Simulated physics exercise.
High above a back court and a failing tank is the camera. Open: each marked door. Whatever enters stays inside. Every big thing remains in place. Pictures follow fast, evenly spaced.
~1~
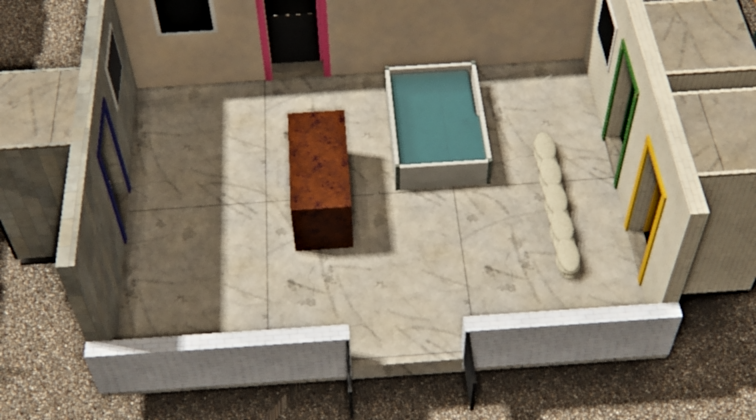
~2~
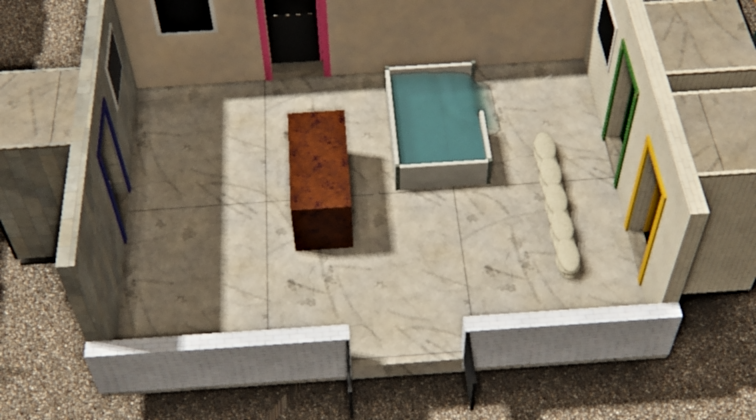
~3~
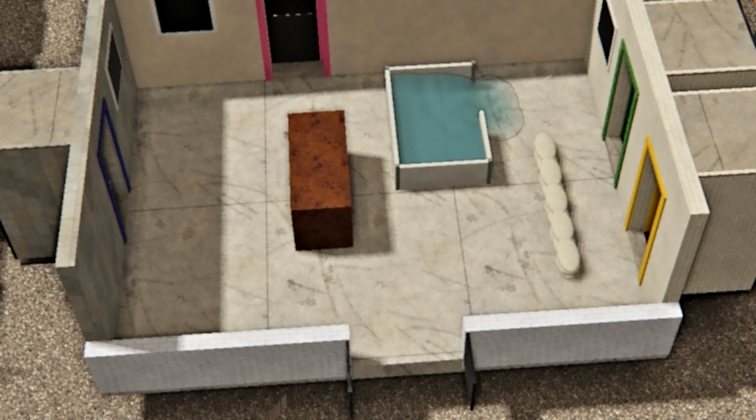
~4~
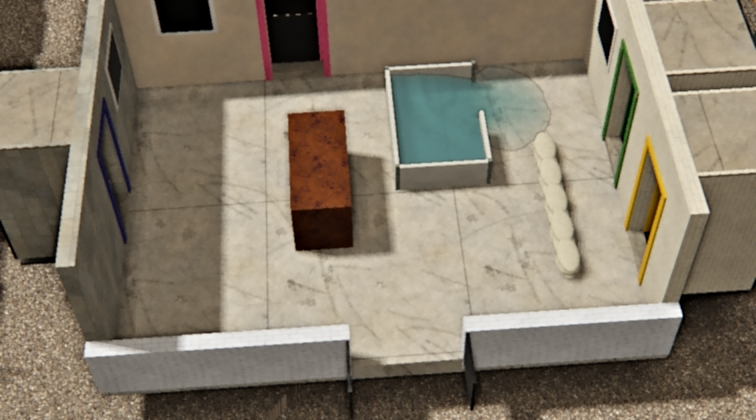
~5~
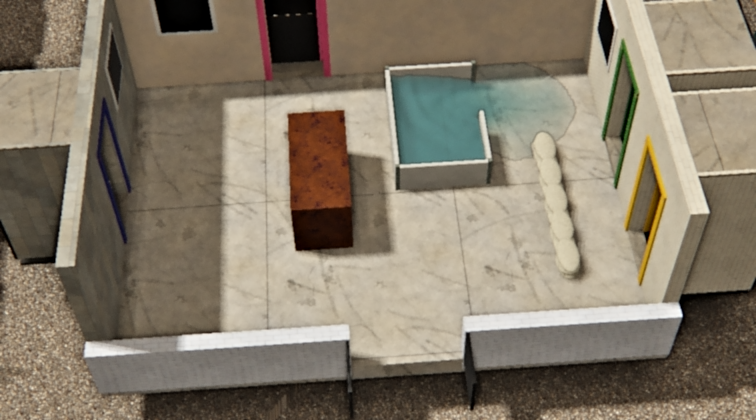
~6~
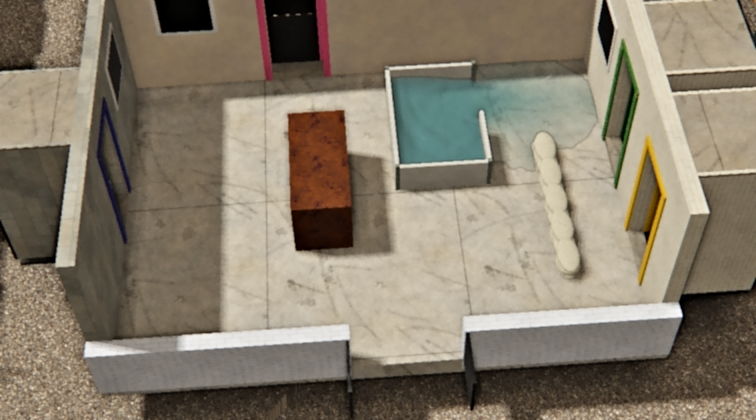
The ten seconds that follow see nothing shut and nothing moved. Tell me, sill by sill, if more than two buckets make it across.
In the end the green door is going to let through no more than allowed, the yellow door is going to let through more than allowed, the pink door is going to let through no more than allowed, the blue door is going to let through no more than allowed.
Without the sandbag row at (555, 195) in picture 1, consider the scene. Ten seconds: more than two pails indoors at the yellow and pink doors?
Yellow door: Below the threshold, pink door: Below the threshold.
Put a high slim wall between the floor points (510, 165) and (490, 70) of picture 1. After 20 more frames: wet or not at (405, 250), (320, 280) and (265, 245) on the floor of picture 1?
Taking the points in order, they are high and dry, high and dry and high and dry.
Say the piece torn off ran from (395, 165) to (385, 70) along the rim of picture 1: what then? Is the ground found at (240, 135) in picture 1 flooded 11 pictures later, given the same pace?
Verdict: Awash.
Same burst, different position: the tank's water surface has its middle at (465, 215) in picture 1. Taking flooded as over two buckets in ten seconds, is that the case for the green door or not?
My reading: The green one takes less.
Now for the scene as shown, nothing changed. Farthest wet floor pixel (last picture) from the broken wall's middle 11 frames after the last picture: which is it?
Estimated pixel: (629, 250).
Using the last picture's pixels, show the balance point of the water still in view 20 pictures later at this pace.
Close to (512, 136), I reckon.
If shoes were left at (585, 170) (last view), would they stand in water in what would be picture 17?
That spot would be soaked.
A moment on, water covers 10 % of the floor; the green door wet at the sill, nothing in, the yellow door not reached, the pink door not reached, the blue door not reached.
Next, water covers 15 % of the floor; the green door wet at the sill, nothing in, the yellow door not reached, the pink door not reached, the blue door not reached.
Then, water covers 20 % of the floor; the green door wet at the sill, nothing in, the yellow door wet at the sill, nothing in, the pink door not reached, the blue door not reached.
Later, water covers 40 % of the floor; the green door wet at the sill, nothing in, the yellow door under two buckets in, the pink door wet at the sill, nothing in, the blue door not reached.
In the end, water covers 70 % of the floor; the green door wet at the sill, nothing in, the yellow door over two buckets in, the pink door wet at the sill, nothing in, the blue door wet at the sill, nothing in.
